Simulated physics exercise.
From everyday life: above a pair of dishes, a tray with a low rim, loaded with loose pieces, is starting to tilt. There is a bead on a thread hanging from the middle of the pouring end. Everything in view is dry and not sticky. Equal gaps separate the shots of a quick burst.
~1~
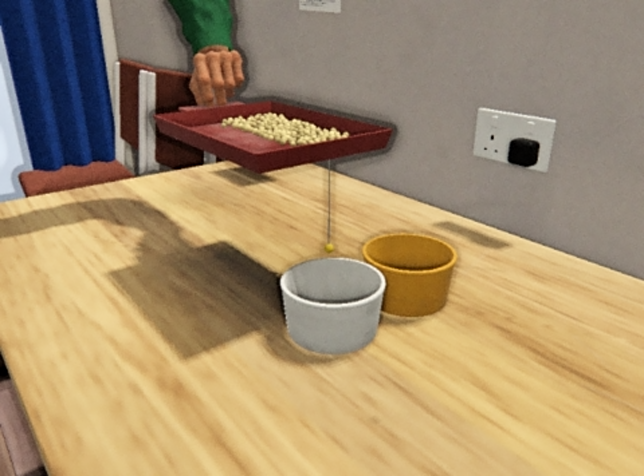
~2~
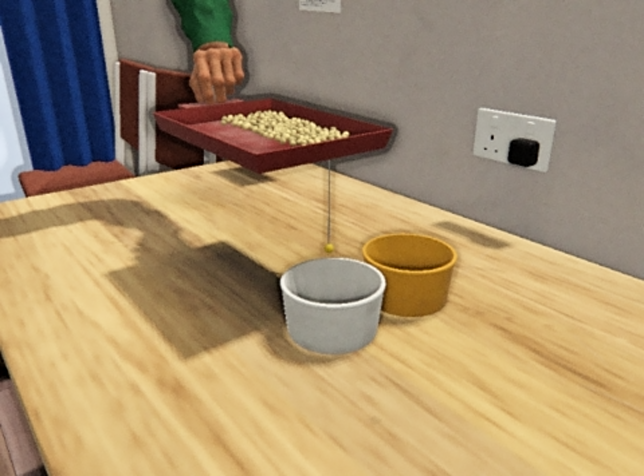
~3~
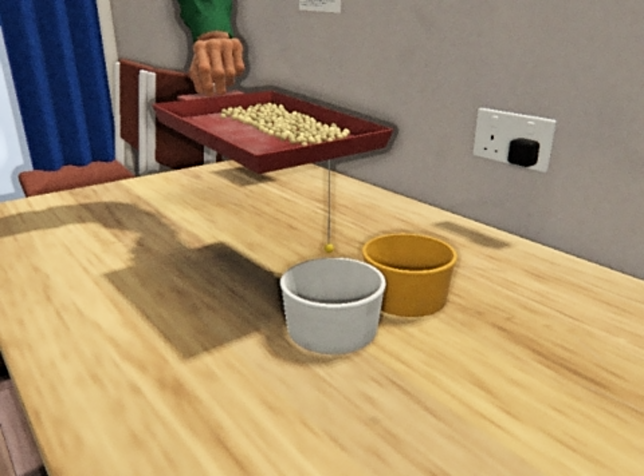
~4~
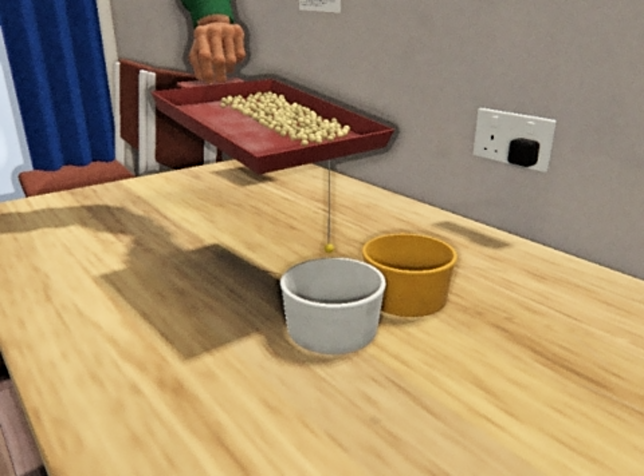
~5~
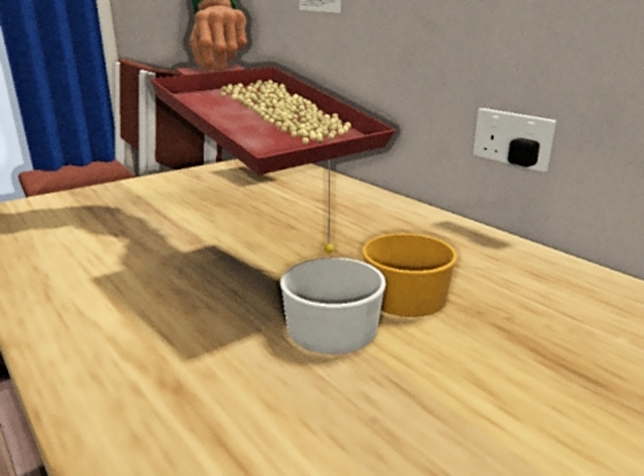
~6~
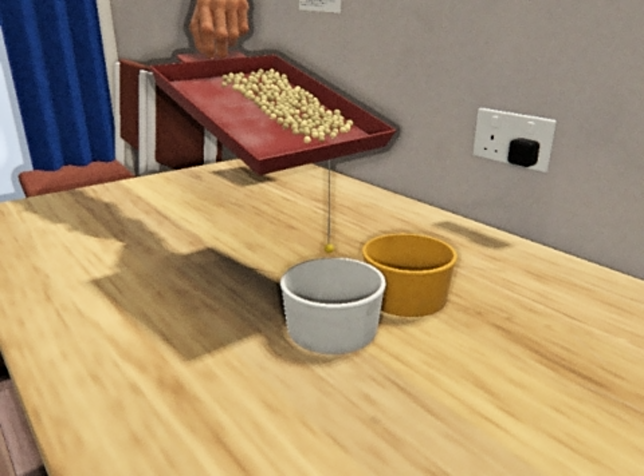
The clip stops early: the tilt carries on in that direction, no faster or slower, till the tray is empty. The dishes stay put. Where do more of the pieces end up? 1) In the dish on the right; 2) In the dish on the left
Option 2: In the dish on the left.
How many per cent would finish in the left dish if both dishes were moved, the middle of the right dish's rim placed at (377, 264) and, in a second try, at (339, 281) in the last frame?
First position: Some 40 %; second position: Some 10 %.
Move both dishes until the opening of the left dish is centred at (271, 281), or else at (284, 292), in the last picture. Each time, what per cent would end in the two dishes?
Roughly 30 % and then 80 %.
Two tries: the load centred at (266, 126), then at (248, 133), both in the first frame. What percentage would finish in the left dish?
Respectively 60 and 70 per cent.
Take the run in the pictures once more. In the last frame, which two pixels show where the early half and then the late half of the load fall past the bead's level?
(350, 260), then (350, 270).
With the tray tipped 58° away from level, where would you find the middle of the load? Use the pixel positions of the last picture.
About (337, 143).
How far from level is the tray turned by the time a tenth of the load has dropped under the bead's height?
A tilt of roughly 100°.
Shortly afterwards, tray tipped steeply; all but a few on the tray; only a few in the right dish; only a few in the air.
Next, tray tipped right over; near two thirds on the tray; only a few in the left dish; only a few in the right dish; only a few outside both; near a quarter in the air.
Some moments later, tray tipped past a quarter turn; near two thirds in the left dish; near a quarter in the right dish; near a quarter outside both.
In the end, tray tipped past a quarter turn; near two thirds in the left dish; near a quarter in the right dish; near a quarter outside both.
